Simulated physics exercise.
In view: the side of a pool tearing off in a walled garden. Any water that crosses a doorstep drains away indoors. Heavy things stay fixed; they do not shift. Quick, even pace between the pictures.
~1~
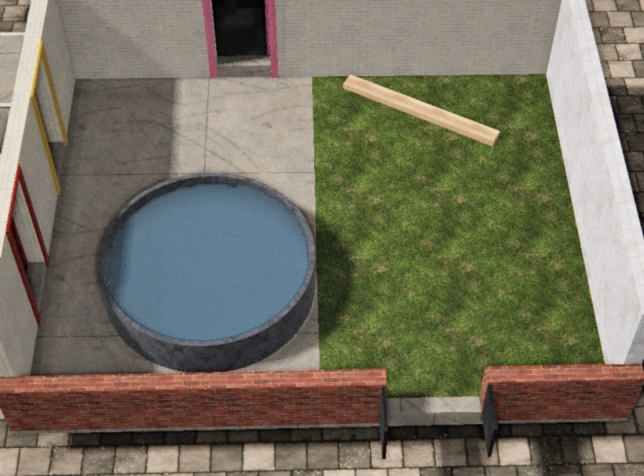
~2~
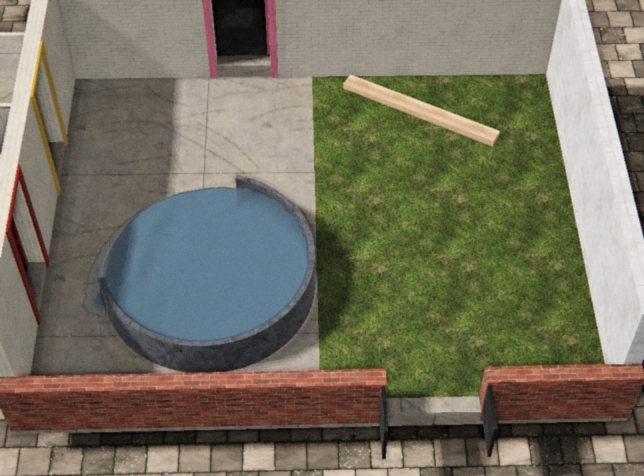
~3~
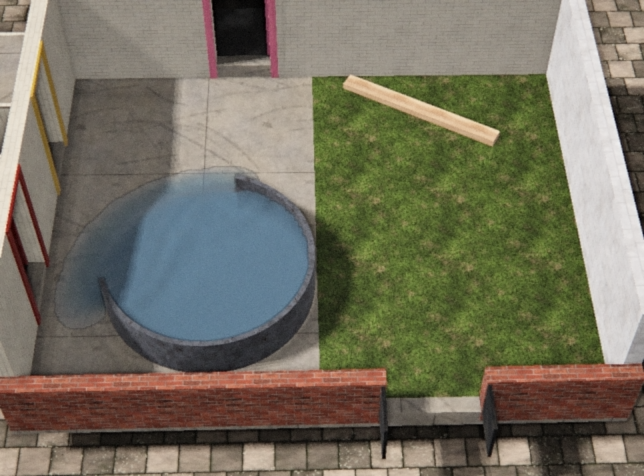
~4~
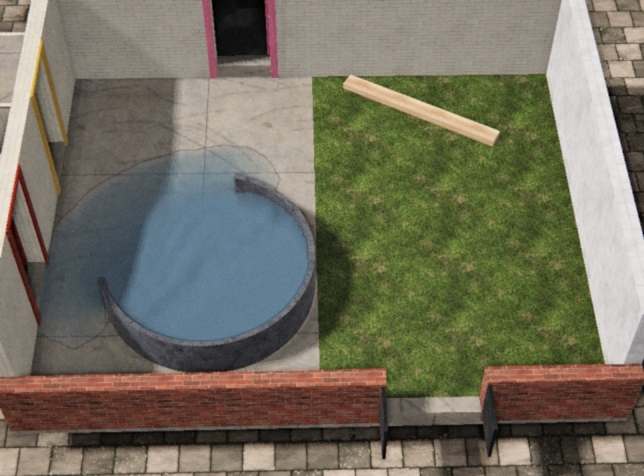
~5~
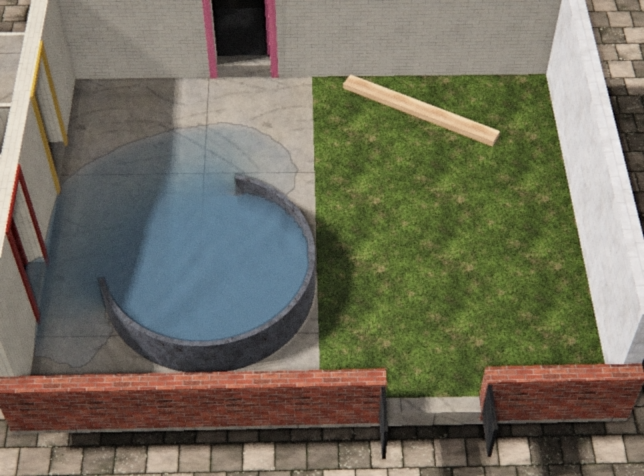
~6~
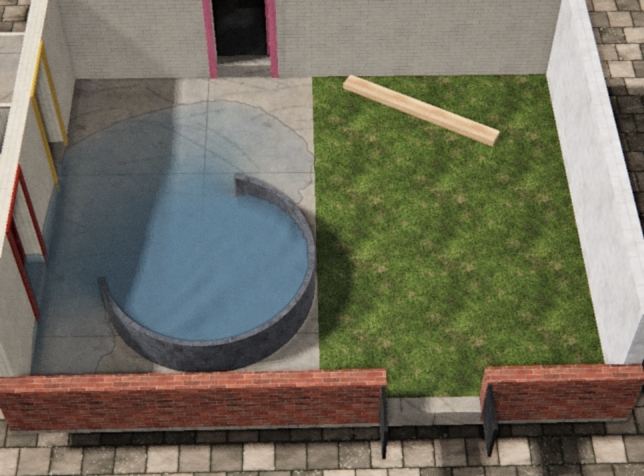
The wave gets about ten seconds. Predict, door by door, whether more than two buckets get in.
The red door passes two; the yellow door passes two; the pink door does not pass two.
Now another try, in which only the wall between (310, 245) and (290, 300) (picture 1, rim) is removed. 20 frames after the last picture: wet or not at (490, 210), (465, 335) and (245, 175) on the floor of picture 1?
The three spots, in order, are inundated, inundated and spared.
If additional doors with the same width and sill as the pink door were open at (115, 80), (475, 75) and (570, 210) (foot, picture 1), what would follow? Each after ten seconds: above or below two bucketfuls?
One, ends up above; two, ends up below; three, ends up below.
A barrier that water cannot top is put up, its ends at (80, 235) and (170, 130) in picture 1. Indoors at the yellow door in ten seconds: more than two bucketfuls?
Yellow: Below the mark.
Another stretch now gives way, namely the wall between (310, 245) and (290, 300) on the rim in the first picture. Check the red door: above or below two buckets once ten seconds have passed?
As for the red door, it stays below the mark.
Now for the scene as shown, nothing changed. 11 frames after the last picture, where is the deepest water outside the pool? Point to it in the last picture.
Roughly at (75, 89).
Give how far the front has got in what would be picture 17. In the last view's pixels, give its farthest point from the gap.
Approximate pixel: (378, 78).
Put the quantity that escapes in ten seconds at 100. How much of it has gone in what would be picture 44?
About 90 per cent.
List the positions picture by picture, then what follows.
In the first frame, still water in the round tank at (207, 258).
In the second frame, water pours out on the round tank's far side and has run to a hidden place.
In the third frame, water pours out on the round tank's far side and has run to (70, 321).
In the fourth frame, water pours out on the round tank's far side and has run to (266, 166).
In the fifth frame, water pours out on the round tank's far side and has run to (278, 149).
In the sixth frame, water pours out on the round tank's far side and has run to (259, 113).
A moment on, water covers 35 % of the floor; the red door over two buckets in, the yellow door under two buckets in, the pink door wet at the sill, nothing in.
Next, water covers 35 % of the floor; the red door far over two buckets in, the yellow door over two buckets in, the pink door wet at the sill, nothing in.
Then, water covers 45 % of the floor; the red door far over two buckets in, the yellow door far over two buckets in, the pink door wet at the sill, nothing in.
Later, water covers 85 % of the floor; the red door far over two buckets in, the yellow door far over two buckets in, the pink door wet at the sill, nothing in.
In the end, water covers 95 % of the floor; the red door far over two buckets in, the yellow door far over two buckets in, the pink door wet at the sill, nothing in.
